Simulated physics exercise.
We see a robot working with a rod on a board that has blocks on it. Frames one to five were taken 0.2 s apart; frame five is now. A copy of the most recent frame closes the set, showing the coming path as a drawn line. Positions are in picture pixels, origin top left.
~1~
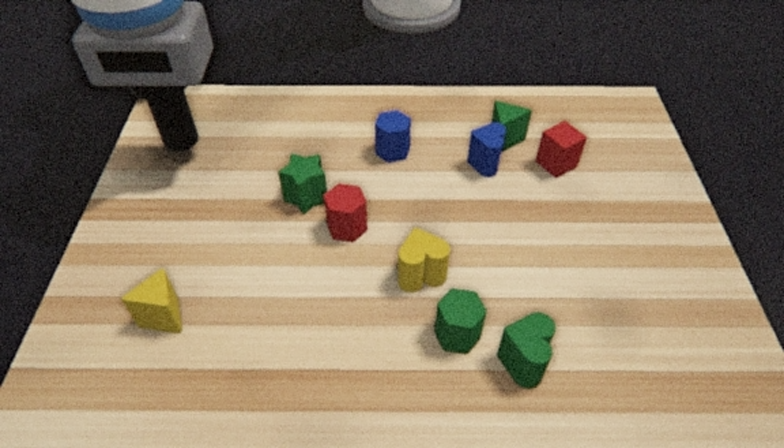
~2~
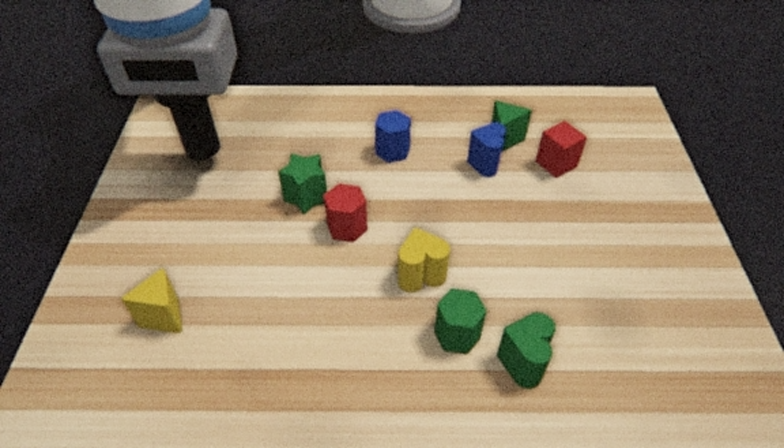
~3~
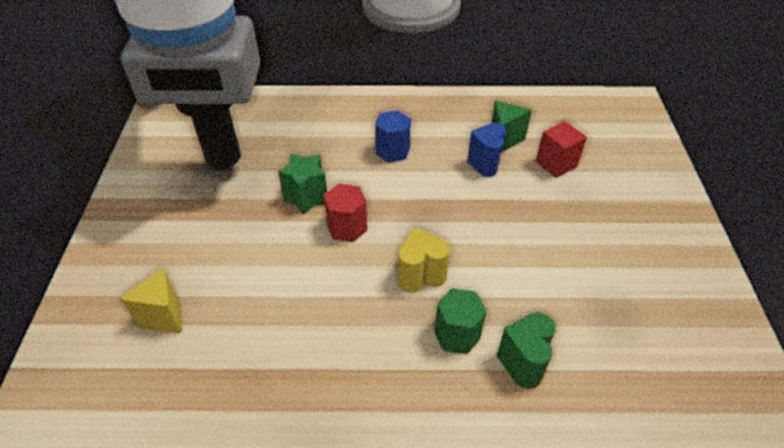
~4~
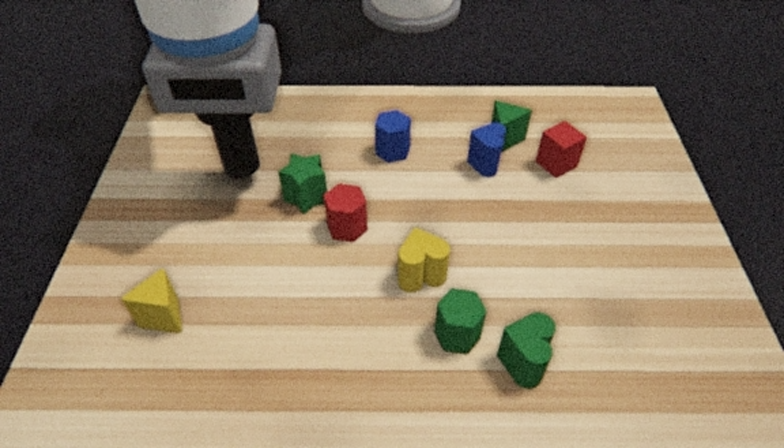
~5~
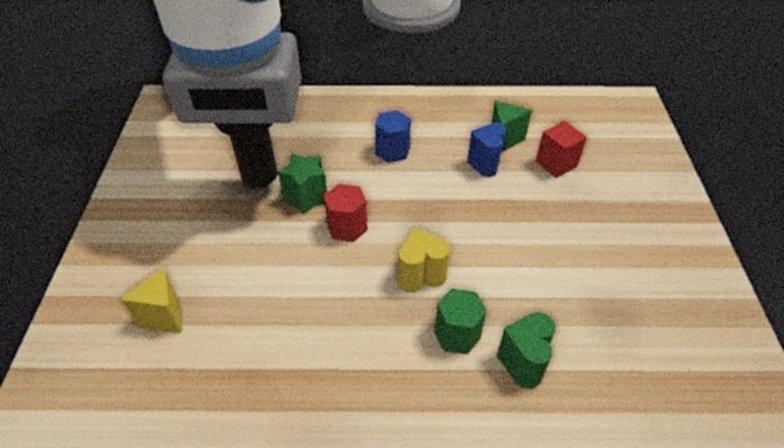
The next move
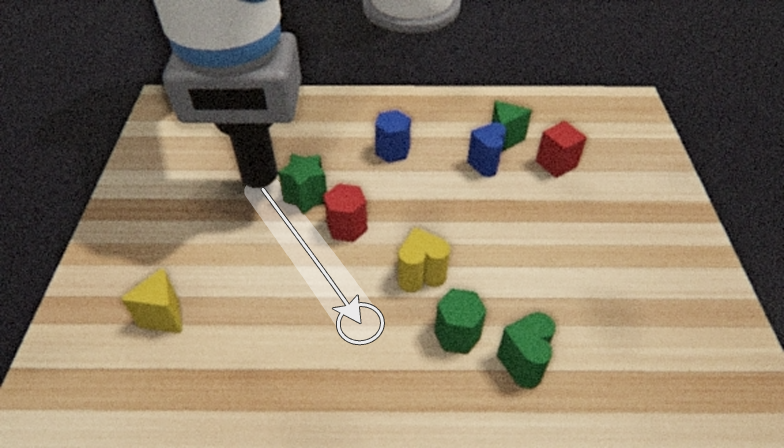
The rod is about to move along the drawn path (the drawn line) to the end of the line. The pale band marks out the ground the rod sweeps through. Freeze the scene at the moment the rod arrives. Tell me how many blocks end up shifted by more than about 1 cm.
One block, no more.
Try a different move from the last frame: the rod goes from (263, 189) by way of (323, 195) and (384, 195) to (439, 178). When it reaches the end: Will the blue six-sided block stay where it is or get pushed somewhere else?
The block in question stays where it was by the end.
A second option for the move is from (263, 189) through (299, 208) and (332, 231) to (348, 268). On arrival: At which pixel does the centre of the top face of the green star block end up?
Expect it around (351, 174).
Drawn move, in a line from (263, 189) to (360, 323).
On the path given first. One third of the way, rod (289, 215); green star block (313, 175), turned 65° anticlockwise.
Two thirds of the way, rod (323, 260); green star block (313, 175), turned 65° anticlockwise.
At the end, rod (359, 310); green star block (313, 175), turned 65° anticlockwise; red six-sided block still.
